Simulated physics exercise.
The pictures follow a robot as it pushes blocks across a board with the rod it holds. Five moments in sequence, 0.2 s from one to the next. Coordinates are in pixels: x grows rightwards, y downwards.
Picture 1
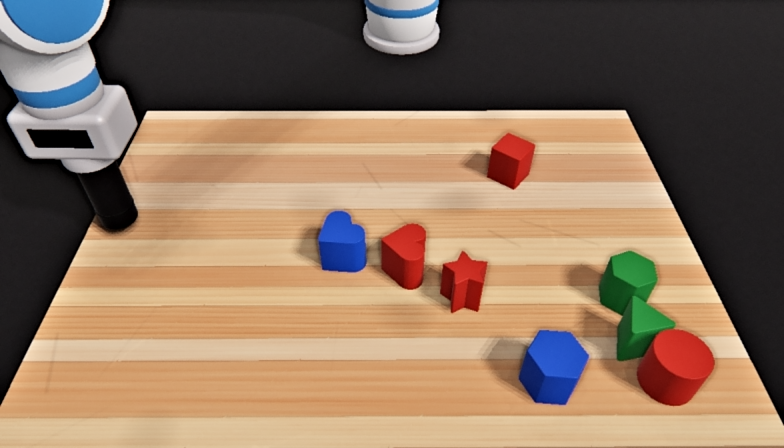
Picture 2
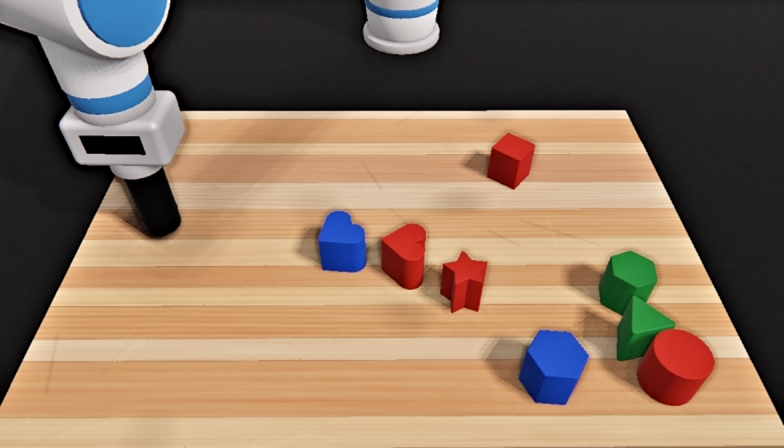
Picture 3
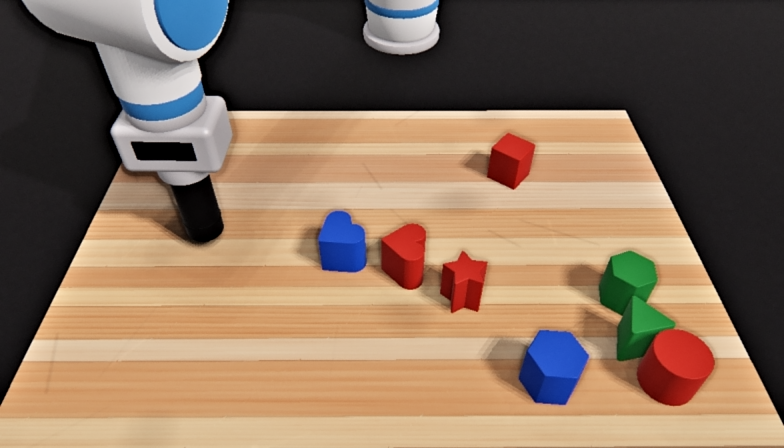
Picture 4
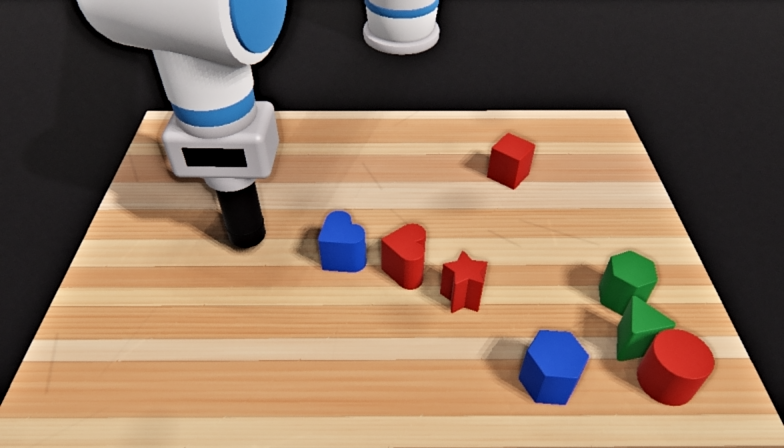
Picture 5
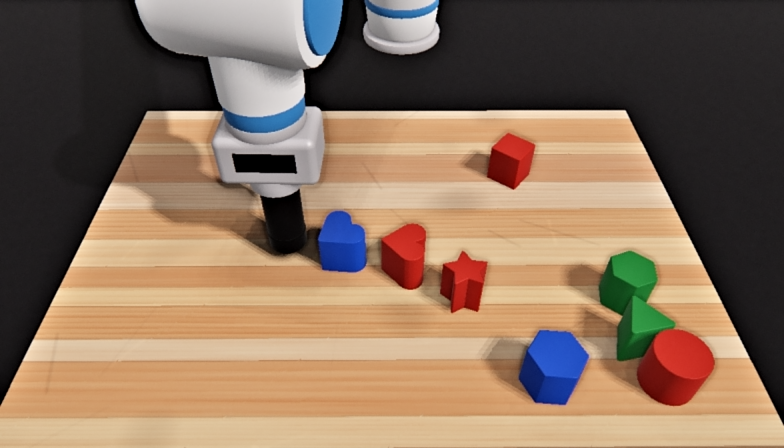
A robotic arm with a black rod moving right across a wooden board to beside a blue heart block, the coloured blocks staying still.
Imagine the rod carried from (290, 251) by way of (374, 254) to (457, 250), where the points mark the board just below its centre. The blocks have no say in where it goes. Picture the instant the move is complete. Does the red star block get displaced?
I expect so.
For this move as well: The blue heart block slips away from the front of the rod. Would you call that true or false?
The statement is correct.
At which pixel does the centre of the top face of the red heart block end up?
Close to (466, 252).
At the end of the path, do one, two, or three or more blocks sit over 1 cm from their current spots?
The result: Three blocks or more.
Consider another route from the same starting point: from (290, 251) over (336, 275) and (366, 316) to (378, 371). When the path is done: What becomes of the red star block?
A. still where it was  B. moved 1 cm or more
Letter A.
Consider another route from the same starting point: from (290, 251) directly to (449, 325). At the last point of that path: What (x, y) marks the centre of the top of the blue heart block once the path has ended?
Its top middle will sit at (376, 226).
On the path given first. One third of the way, rod at (346, 245); blue heart block at (378, 237), turned 30° clockwise; red heart block at (421, 244), turned 30° anticlockwise.
Two thirds of the way, rod at (403, 245); blue heart block at (410, 253), turned 55° clockwise; red heart block at (451, 251), turned 45° anticlockwise; red star block at (479, 275).
At the end, rod at (458, 241); blue heart block at (410, 254), turned 60° clockwise; red heart block at (466, 252); red star block at (485, 283), turned 20° clockwise.
